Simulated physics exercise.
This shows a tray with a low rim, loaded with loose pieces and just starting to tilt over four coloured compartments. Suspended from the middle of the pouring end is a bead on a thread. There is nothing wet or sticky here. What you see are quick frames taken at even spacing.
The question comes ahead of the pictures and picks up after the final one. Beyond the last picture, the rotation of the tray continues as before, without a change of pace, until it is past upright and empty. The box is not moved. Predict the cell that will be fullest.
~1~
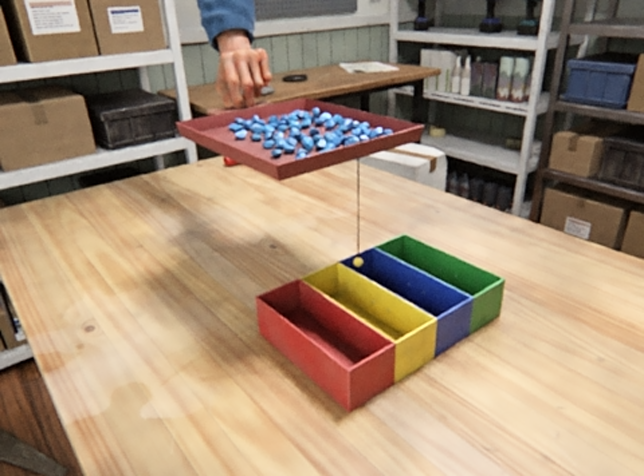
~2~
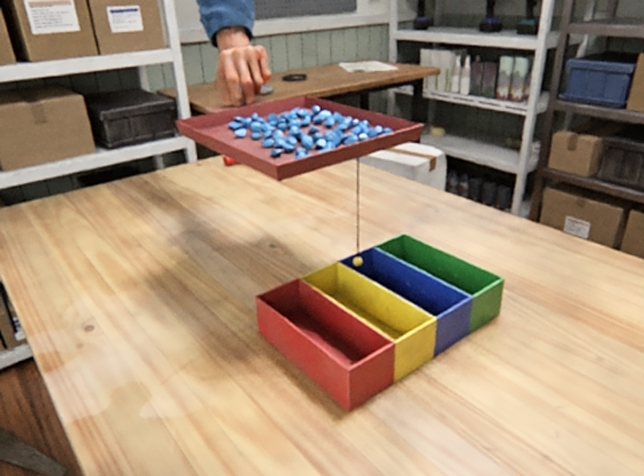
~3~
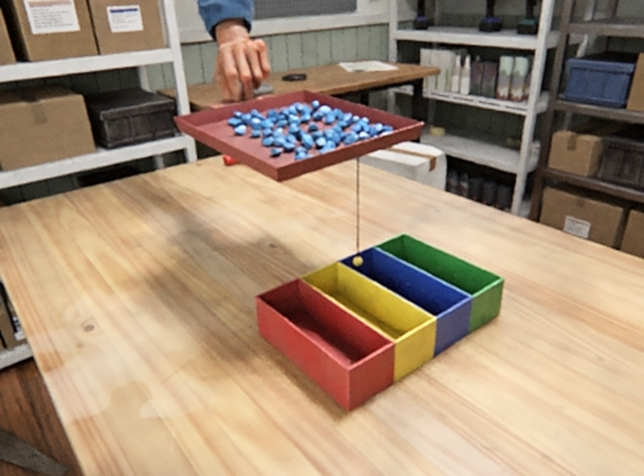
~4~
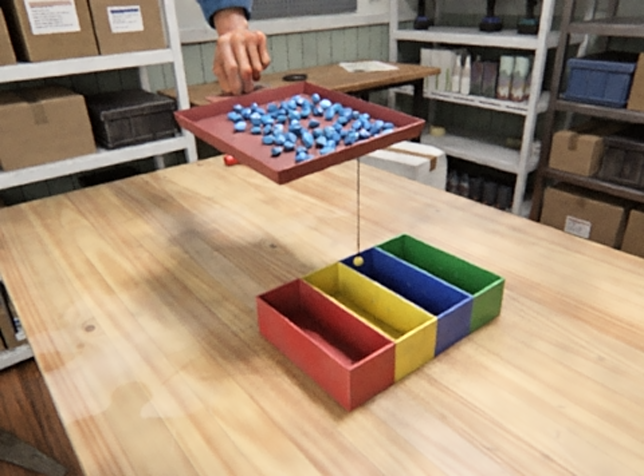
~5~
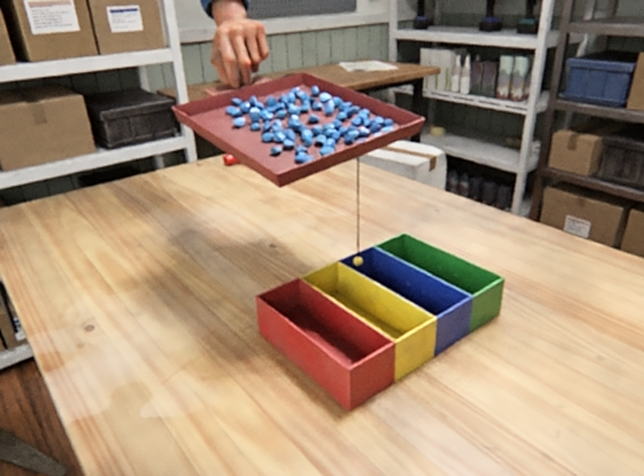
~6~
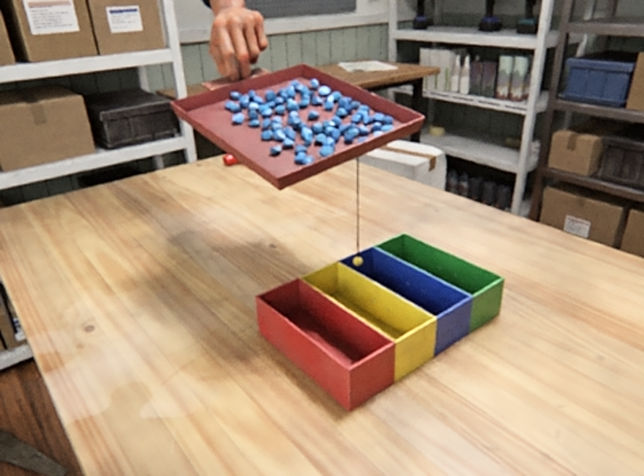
I would say the red cell.
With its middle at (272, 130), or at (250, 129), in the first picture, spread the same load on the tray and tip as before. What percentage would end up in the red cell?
You'd get near 80 percent first and near 80 percent after that.
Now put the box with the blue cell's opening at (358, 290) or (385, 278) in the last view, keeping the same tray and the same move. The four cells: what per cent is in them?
Roughly 100 per cent, and 100 per cent.
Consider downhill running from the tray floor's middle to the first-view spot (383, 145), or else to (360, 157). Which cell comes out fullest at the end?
Try 1 - the green cell; try 2 - the cell in blue.
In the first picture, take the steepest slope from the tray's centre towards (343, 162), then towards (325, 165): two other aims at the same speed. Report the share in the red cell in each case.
The share is 30 per cent in the first and 60 per cent in the second.
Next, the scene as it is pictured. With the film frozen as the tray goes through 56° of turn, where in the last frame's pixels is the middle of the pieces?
The load's middle is around (304, 146).
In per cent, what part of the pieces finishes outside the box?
Roughly 10 in a hundred.
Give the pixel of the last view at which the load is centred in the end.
Centre at rest: Close to (304, 334).
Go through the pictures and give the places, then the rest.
The first picture shows corners of the pouring end near (278, 163) and (420, 126), level; middle of the load near (315, 131), aquarium stones; bead on its thread near (358, 262); red cell near (372, 373); yellow cell near (415, 347); blue cell near (453, 323); green cell near (487, 303).
The second picture shows corners of the pouring end near (278, 163) and (419, 125), level; middle of the load near (314, 130).
The third picture shows corners of the pouring end near (278, 165) and (419, 123), tipped barely, lowest at the left corner; middle of the load near (314, 127).
The fourth picture shows corners of the pouring end near (279, 168) and (420, 121), tipped a little, lowest at the left corner; middle of the load near (315, 123).
The fifth picture shows corners of the pouring end near (279, 171) and (420, 118), tipped a little, lowest at the left corner; middle of the load near (314, 119).
The sixth picture shows corners of the pouring end near (278, 175) and (420, 116), tipped a little, lowest at the left corner; middle of the load near (314, 115); red cell near (372, 372); yellow cell near (415, 346); blue cell near (453, 322); green cell near (487, 302).
Shortly afterwards, tray tipped steeply; all but a few on the tray; only a few falling or outside the box.
Next, tray tipped right over; near a quarter on the tray; near half in the red cell; a little in the yellow cell; near a quarter falling or outside the box.
Some moments later, tray tipped past a quarter turn; the bulk in the red cell; a little in the yellow cell; a little falling or outside the box.
In the end, tray tipped past a quarter turn; the bulk in the red cell; a little in the yellow cell; none at all in the blue cell; none at all in the green cell; a little outside the box.
